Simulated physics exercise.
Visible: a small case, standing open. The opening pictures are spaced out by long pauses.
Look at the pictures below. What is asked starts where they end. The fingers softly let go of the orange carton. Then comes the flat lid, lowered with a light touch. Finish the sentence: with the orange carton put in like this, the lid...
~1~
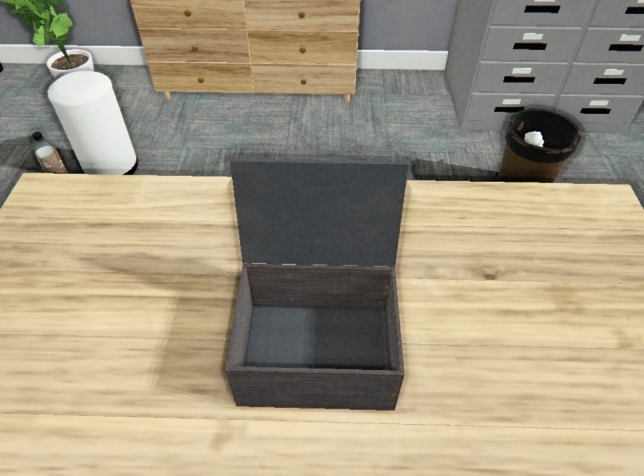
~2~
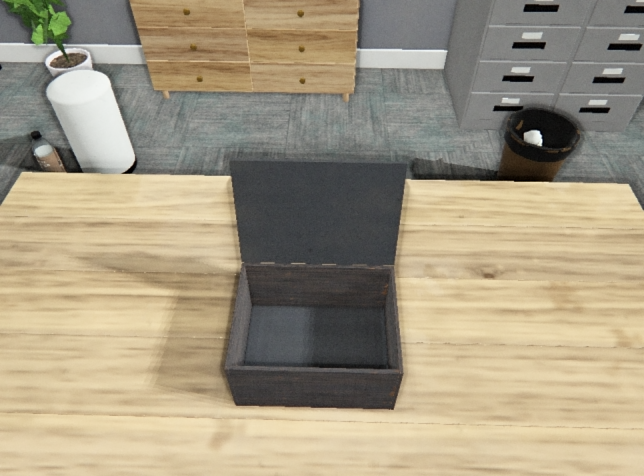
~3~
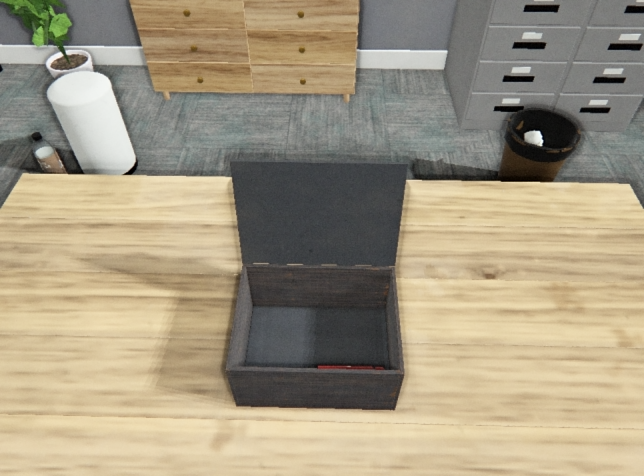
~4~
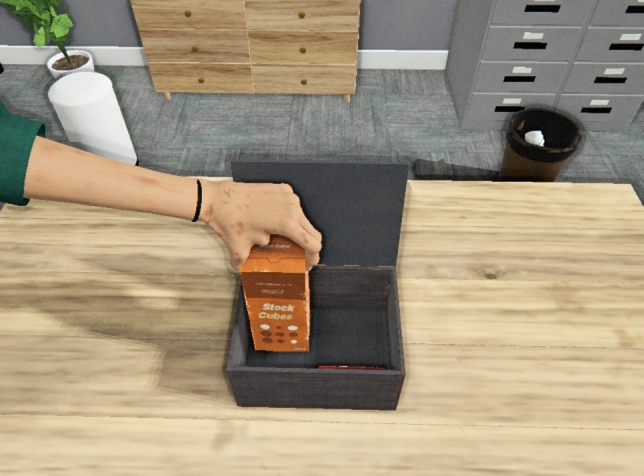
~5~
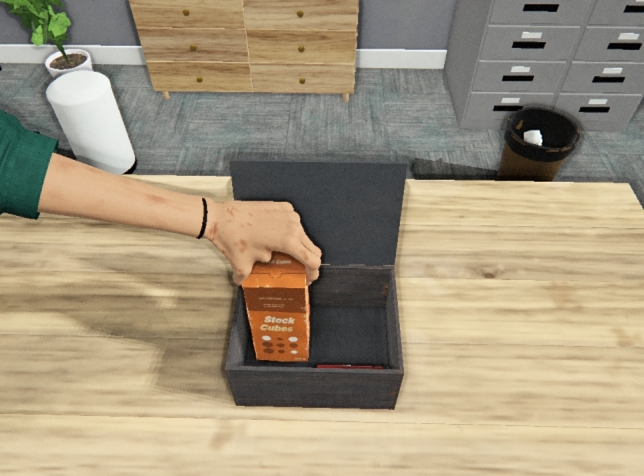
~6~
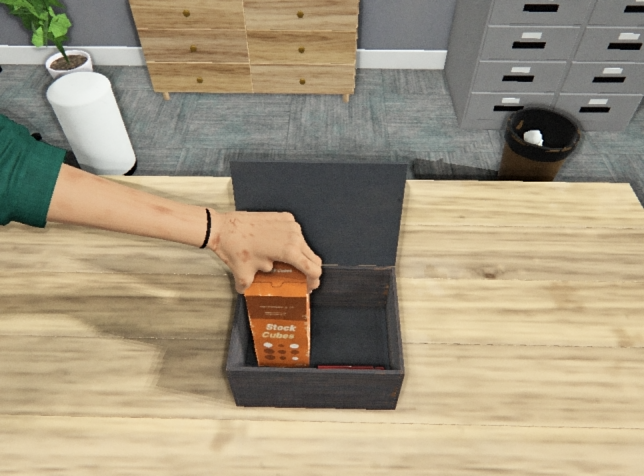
The lid stays ajar.
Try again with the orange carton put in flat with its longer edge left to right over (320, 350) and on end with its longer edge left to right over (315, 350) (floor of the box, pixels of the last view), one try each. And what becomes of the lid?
First, it comes fully down; second, it gets propped open.
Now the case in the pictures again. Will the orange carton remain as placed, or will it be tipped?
Looking at the last picture, the orange carton sits at an angle.
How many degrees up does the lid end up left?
Angle above rim: About 25°.
Then, 1.50 s later than the last frame, lid 65° above the rim.
Then, 2.10 s later than the last frame, lid 30° above the rim; orange carton tilted by 31° near (279, 342).
When it is over, lid 23° above the rim; lying over in the box, orange carton; red shaker as before. End places, in pixels of the last picture, orange carton near (281, 329).
